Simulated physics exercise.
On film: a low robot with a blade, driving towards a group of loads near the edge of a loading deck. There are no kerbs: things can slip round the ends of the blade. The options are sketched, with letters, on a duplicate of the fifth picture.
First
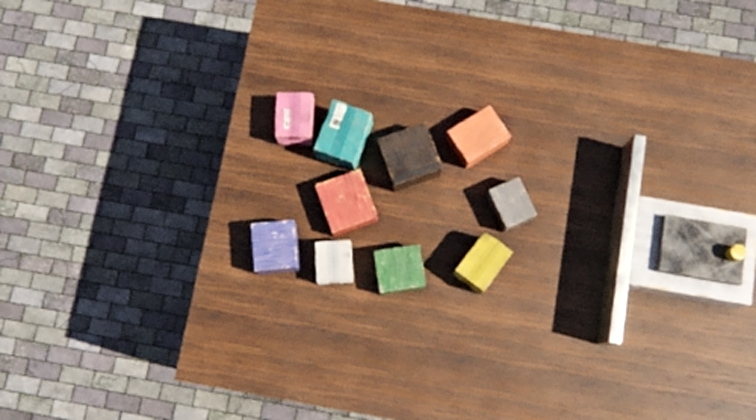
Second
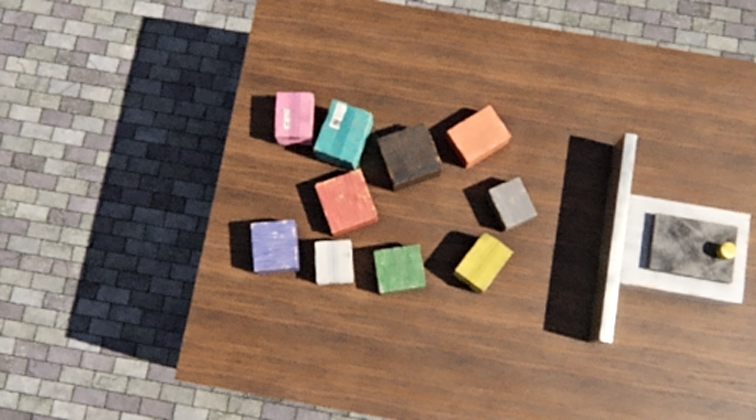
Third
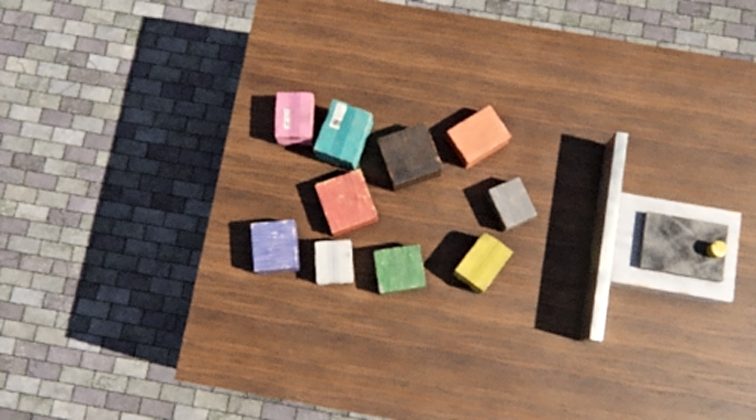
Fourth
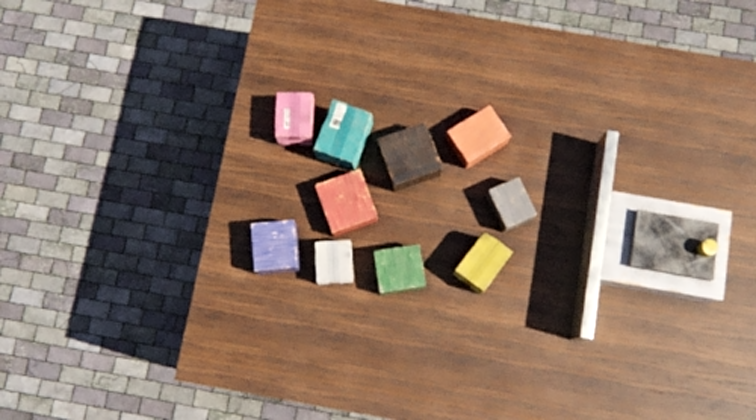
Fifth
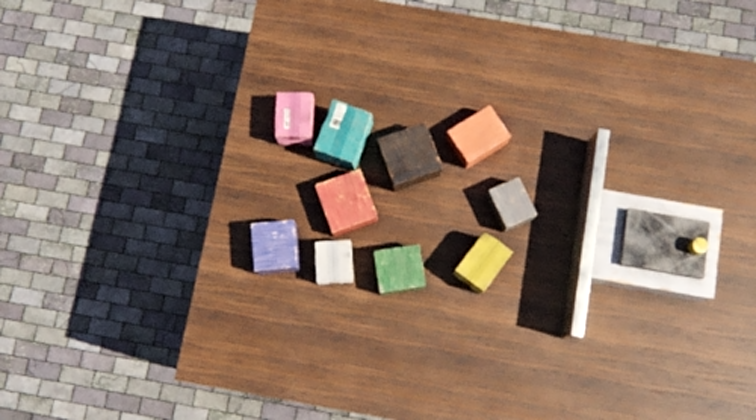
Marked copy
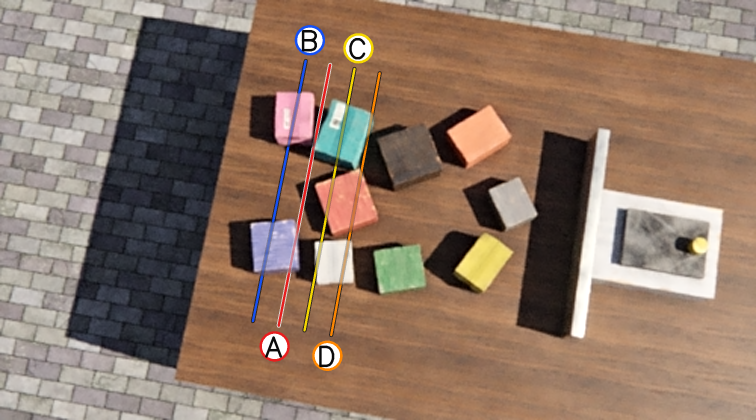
The footage shows a low robot with a wide white blade moving slowly leftwards across a wooden deck towards a group of ten coloured boxes and crates near the deck's edge, which stay still and untouched throughout.
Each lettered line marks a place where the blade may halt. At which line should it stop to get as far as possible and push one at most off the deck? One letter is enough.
D is the last line within the limit.
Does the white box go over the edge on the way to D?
No.
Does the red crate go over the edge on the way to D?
No.
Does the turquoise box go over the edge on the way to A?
Yes.
On the marked copy, A at (305, 191); B at (280, 187); C at (330, 196); D at (356, 200).
With D. Early on, robot (574, 228); yellow box (469, 265); grey crate (484, 192).
Further on, robot (489, 213); pink parcel (282, 106); blue crate (270, 245).
At the end, robot (427, 202); pink parcel (234, 86); blue crate (212, 229); none fallen.
As for the rest, A drops four; B drops six; C drops two.
